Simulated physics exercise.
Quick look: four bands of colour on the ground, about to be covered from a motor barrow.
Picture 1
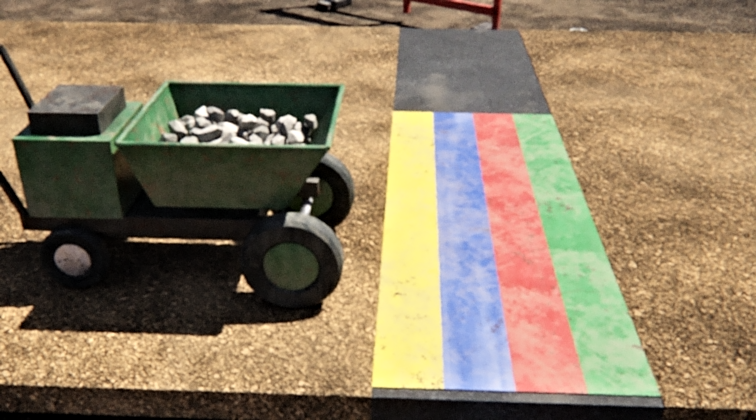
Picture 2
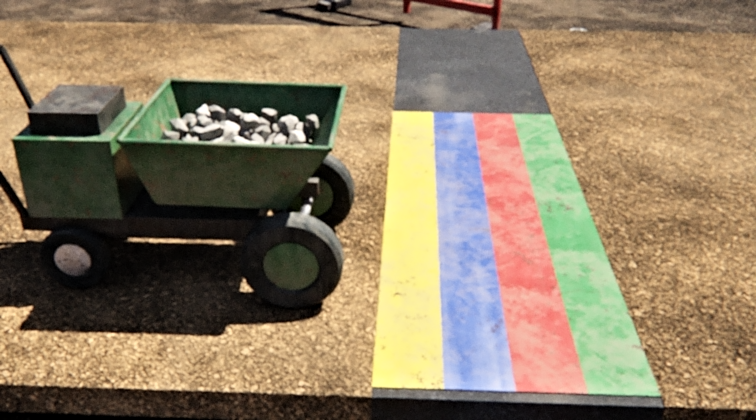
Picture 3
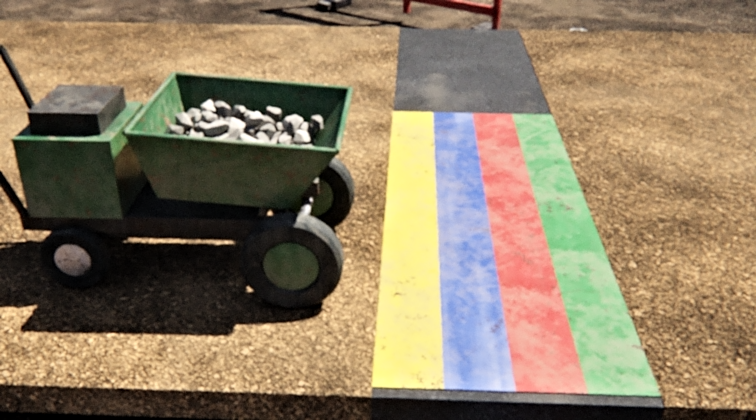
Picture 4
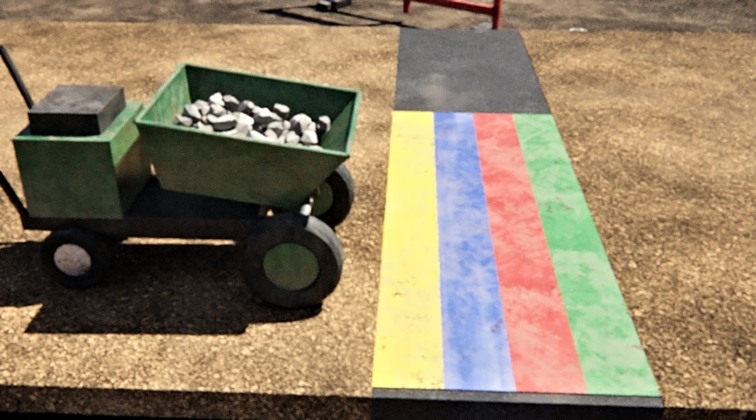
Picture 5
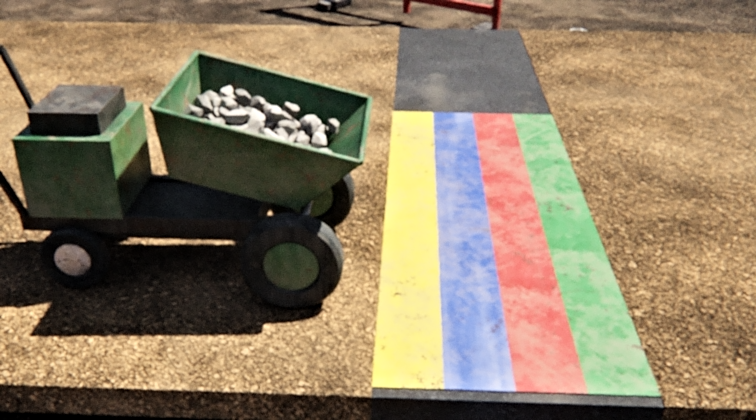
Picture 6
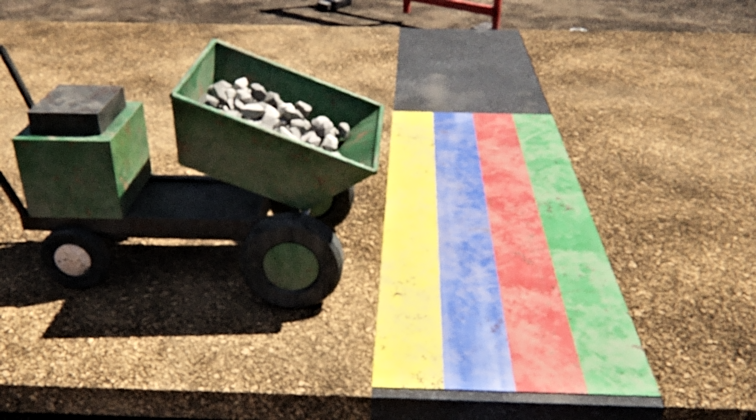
The green skip of a small motor barrow, loaded with broken stones, started out level and tilted steadily toward the right, its back end rising, beside yellow, blue, red and green strips on the ground.
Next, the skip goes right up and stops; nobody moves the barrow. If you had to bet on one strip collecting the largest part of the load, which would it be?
I would bet on the blue strip.
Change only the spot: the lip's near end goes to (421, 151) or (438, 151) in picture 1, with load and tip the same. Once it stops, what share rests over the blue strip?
The first stopping place yields 10 % and the other yields 0 %.
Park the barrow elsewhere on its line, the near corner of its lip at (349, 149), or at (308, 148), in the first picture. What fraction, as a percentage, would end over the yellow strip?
About 0 % and 30 %.
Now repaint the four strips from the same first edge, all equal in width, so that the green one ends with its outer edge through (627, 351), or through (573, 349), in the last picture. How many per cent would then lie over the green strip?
In turn, 10 and 10 in a hundred.
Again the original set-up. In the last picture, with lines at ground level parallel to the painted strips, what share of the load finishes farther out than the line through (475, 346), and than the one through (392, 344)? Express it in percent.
I reckon some 50 per cent and some 90 per cent.
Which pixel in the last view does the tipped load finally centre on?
Resting centre, last frame: Roughly (468, 262).
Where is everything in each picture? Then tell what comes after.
The first picture shows lip of the skip at (327, 149), level; top of the load at (241, 137), broken stones; yellow strip at (409, 339); blue strip at (475, 341); red strip at (541, 343); green strip at (608, 345).
The second picture shows lip of the skip at (330, 150), tipped barely; top of the load at (230, 133).
The third picture shows lip of the skip at (337, 152), tipped barely; top of the load at (218, 127).
The fourth picture shows lip of the skip at (347, 157), tipped a little; top of the load at (214, 125).
The fifth picture shows lip of the skip at (360, 163), tipped clearly; top of the load at (225, 118).
The sixth picture shows lip of the skip at (374, 173), tipped clearly; top of the load at (227, 118); yellow strip at (409, 339); blue strip at (475, 341); red strip at (541, 343); green strip at (608, 345).
Soon after the last picture, skip tipped steeply; all in the skip.
A little later, skip tipped right over; most in the skip; a stray few over the yellow strip; a small part over the blue strip.
Later still, skip tipped right over; about a quarter in the skip; a small part over the yellow strip; about half over the blue strip; about a quarter over the red strip; a small part over the green strip.
At rest, skip tipped right over; a small part in the skip; about a quarter over the yellow strip; about half over the blue strip; about a quarter over the red strip; a stray few over the green strip; a stray few off the paint.
